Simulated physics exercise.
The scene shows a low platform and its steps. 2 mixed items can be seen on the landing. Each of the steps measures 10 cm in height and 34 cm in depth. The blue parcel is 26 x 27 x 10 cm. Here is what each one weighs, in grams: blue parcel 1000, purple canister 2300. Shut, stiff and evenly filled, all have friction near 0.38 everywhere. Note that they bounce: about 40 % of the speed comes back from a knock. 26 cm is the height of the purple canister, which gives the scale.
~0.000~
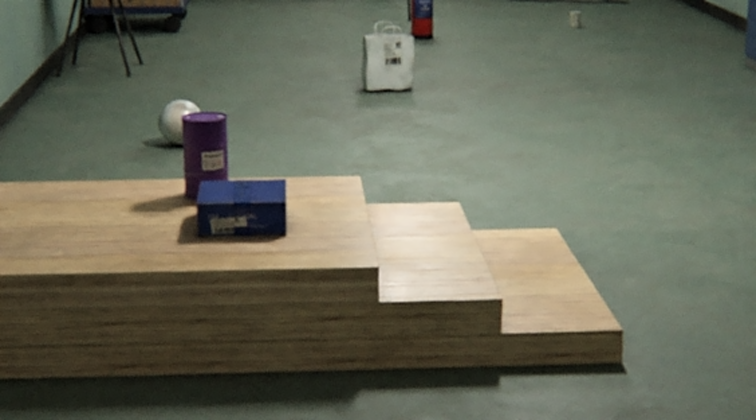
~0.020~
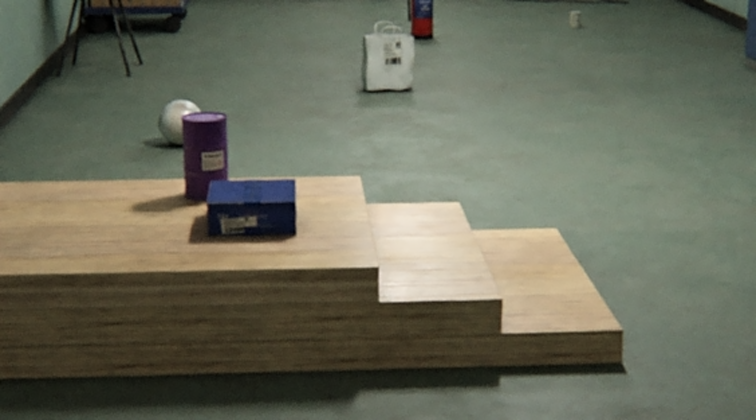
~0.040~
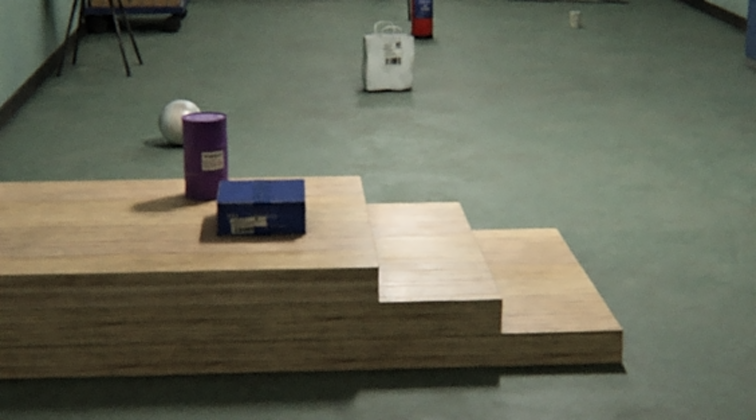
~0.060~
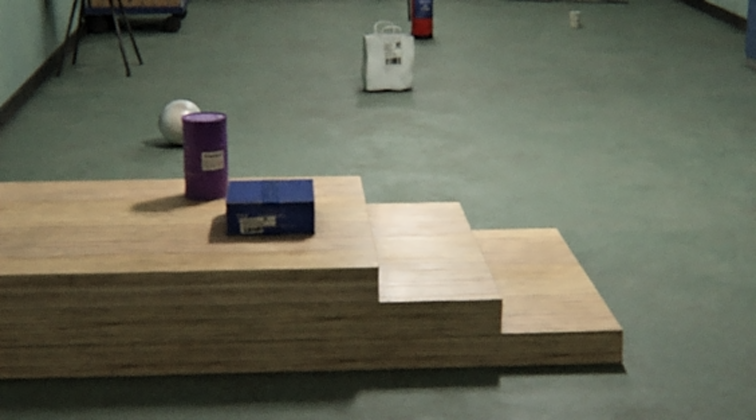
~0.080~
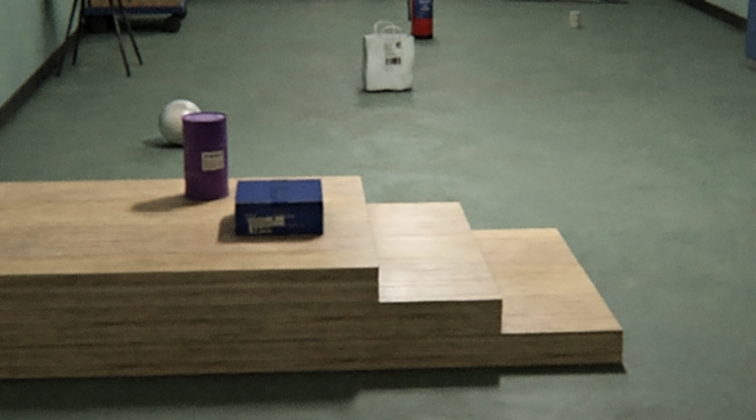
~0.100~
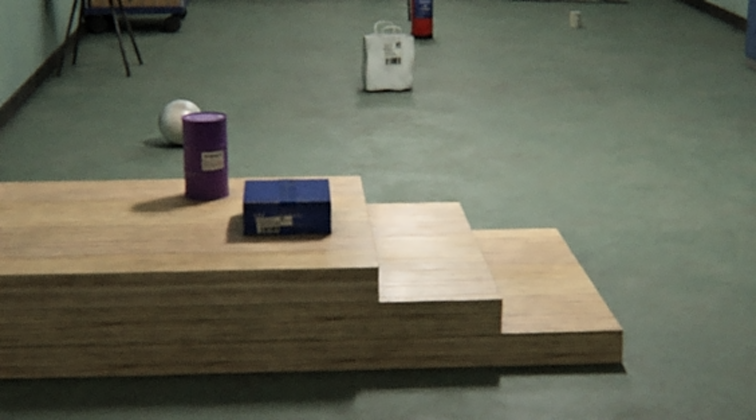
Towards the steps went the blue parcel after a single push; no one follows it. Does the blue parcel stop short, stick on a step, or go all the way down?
That one never tips over the edge.
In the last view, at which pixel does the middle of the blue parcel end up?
It ends near (345, 205).
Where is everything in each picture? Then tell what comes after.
Edge 38 cm ahead; blue parcel (243, 207); purple canister (206, 156), in the first picture.
Edge 35 cm ahead; blue parcel (253, 207); purple canister (206, 156), in the second picture.
Edge 32 cm ahead; blue parcel (262, 207); purple canister (206, 156), in the third picture.
Edge 30 cm ahead; blue parcel (271, 207); purple canister (206, 156), in the fourth picture.
Edge 27 cm ahead; blue parcel (279, 207); purple canister (206, 156), in the fifth picture.
Edge 25 cm ahead; blue parcel (287, 206); purple canister (206, 156), in the sixth picture.
By 0.20 s, edge 15 cm ahead; blue parcel near (319, 206).
By 0.30 s, edge 9 cm ahead; blue parcel near (338, 206).
When it is over (0.9 s), edge 7 cm ahead; purple canister within 12 cm of the start. End places, in pixels of the last picture, blue parcel near (345, 205).
